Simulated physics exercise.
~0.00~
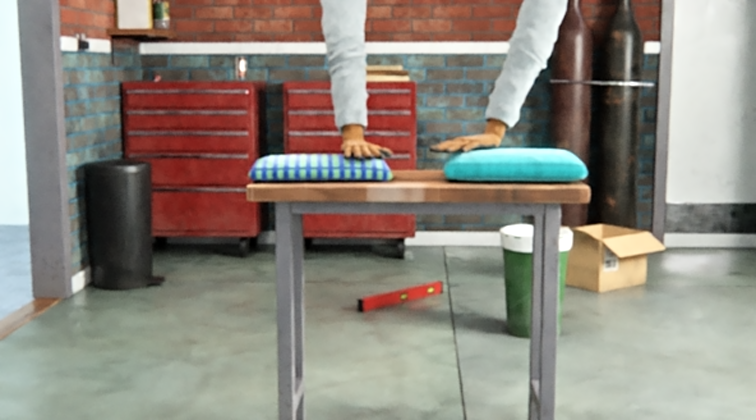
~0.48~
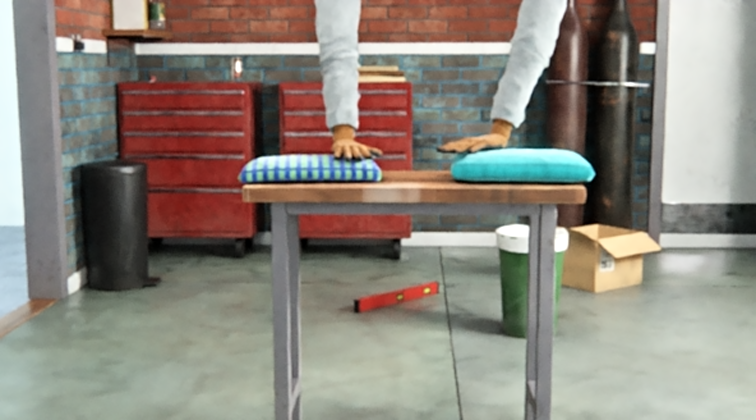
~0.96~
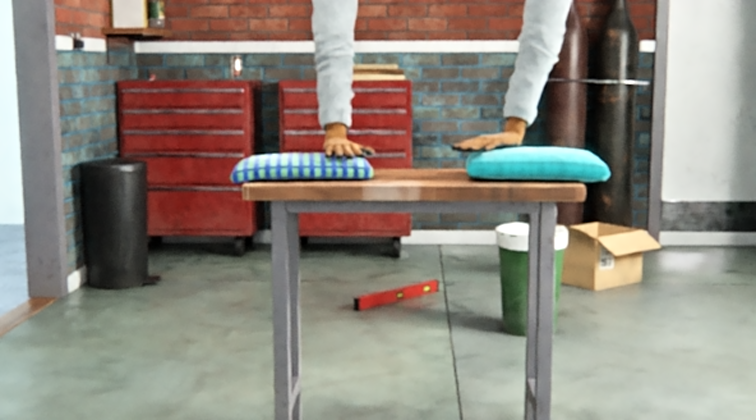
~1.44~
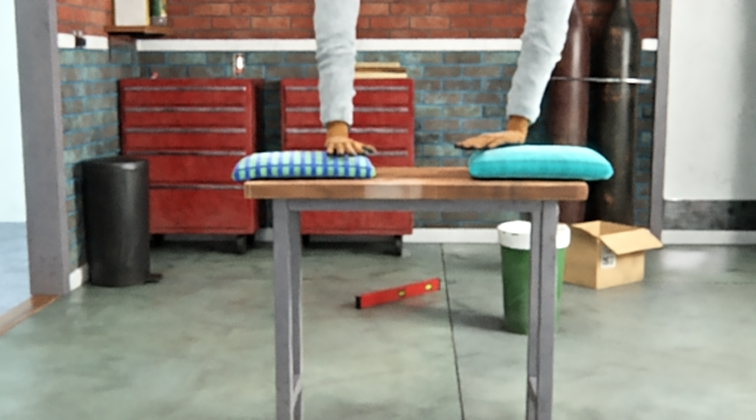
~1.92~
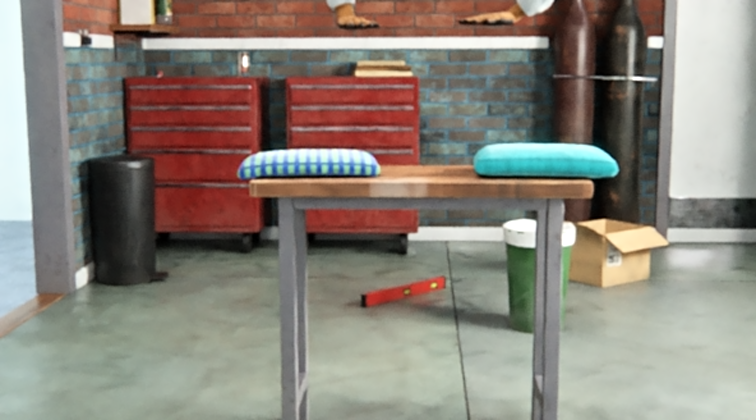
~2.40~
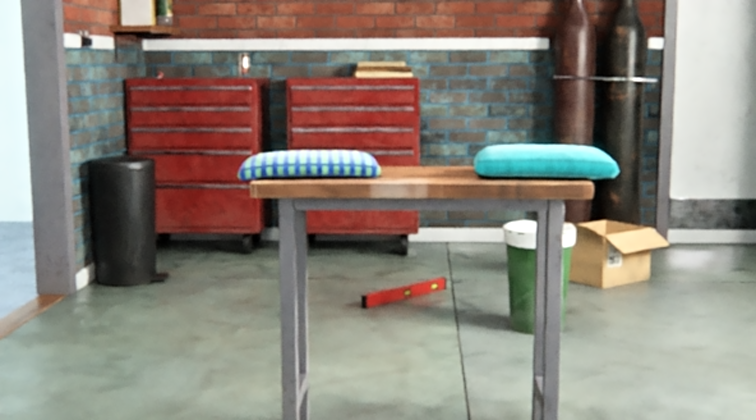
In a workshop, gloved hands slide blue and turquoise folded blankets outward over a bench's ends, then lift away, leaving both resting.
